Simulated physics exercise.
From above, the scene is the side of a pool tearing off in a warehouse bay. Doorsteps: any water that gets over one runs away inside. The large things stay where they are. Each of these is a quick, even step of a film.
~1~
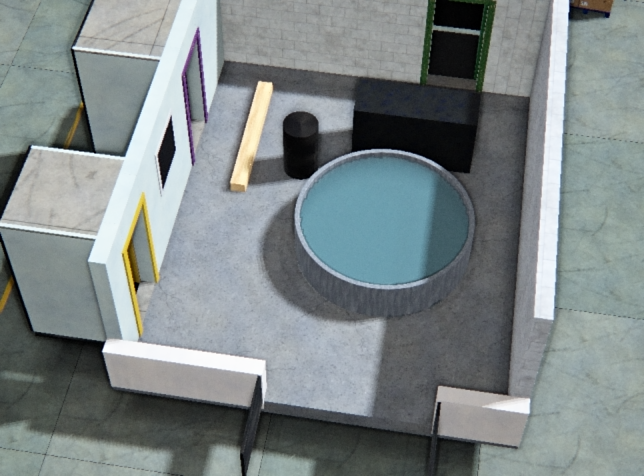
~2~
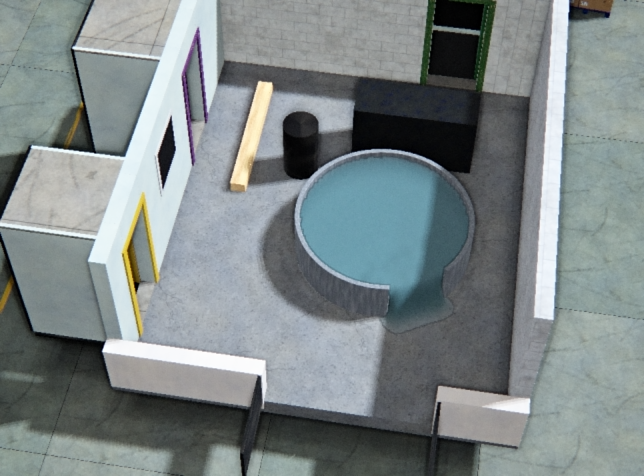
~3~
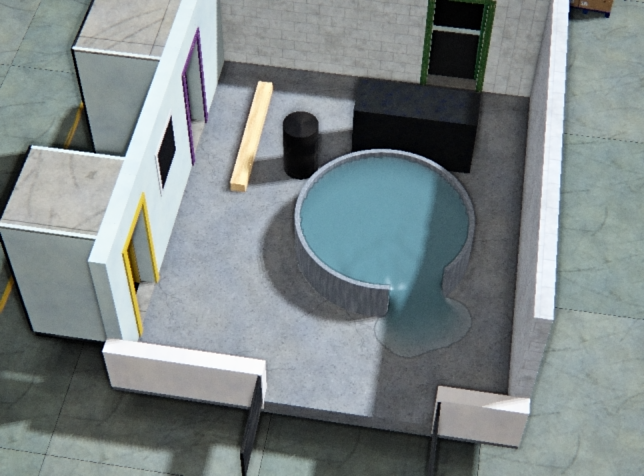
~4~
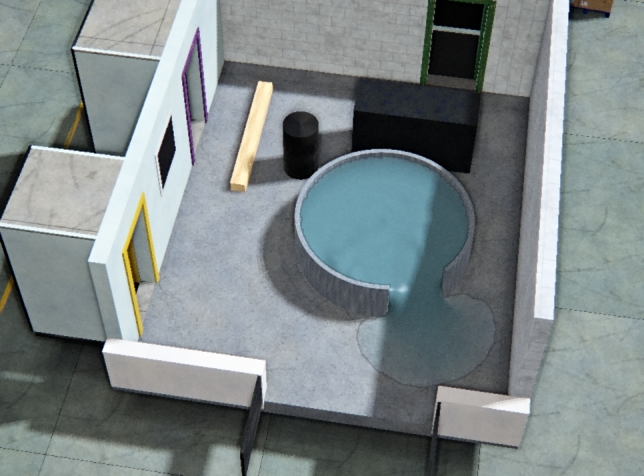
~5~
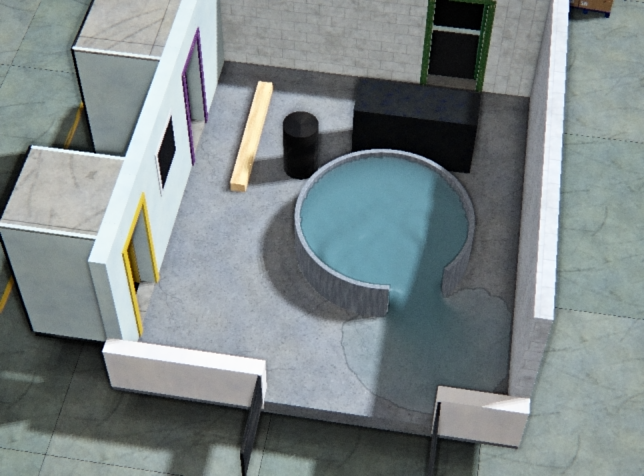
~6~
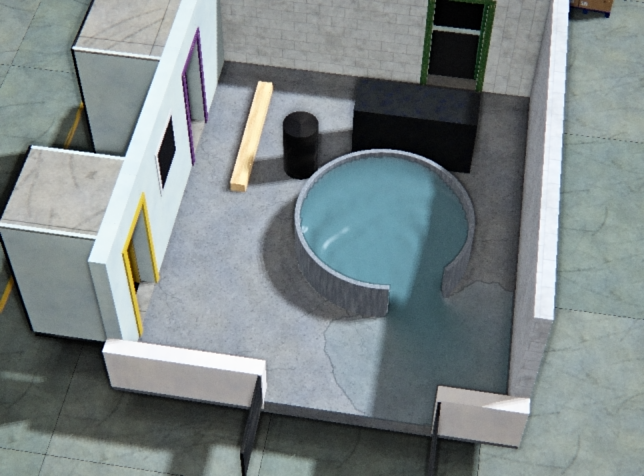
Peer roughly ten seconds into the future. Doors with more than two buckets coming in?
Green door: Over two; purple door: Two or fewer; yellow door: Two or fewer.
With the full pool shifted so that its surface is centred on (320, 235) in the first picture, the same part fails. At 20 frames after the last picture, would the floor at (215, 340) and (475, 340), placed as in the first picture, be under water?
Result: Spared; inundated.
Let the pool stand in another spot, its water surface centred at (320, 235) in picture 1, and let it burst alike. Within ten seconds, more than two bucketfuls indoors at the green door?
Each in turn: The green door comes in short.
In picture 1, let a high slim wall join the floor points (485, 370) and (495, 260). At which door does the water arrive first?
I'd go with the green one.
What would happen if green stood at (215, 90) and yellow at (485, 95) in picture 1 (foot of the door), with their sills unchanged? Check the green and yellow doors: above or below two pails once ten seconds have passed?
Checking each in order, the green door never reaches the limit, and the yellow door spills past the mark.
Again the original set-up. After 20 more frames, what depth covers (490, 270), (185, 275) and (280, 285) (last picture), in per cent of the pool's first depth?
Around 12, 0 and 0 %.
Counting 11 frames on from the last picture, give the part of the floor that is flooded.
About 15 per cent.
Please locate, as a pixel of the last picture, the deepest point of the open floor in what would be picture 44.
Check roughly (469, 374).
A moment on, water covers 15 % of the floor; the green door not reached, the purple door not reached, the yellow door not reached.
Next, water covers 15 % of the floor; the green door not reached, the purple door not reached, the yellow door not reached.
Then, water covers 25 % of the floor; the green door not reached, the purple door not reached, the yellow door not reached.
Later, water covers 45 % of the floor; the green door under two buckets in, the purple door not reached, the yellow door wet at the sill, nothing in.
In the end, water covers 75 % of the floor; the green door over two buckets in, the purple door not reached, the yellow door under two buckets in.
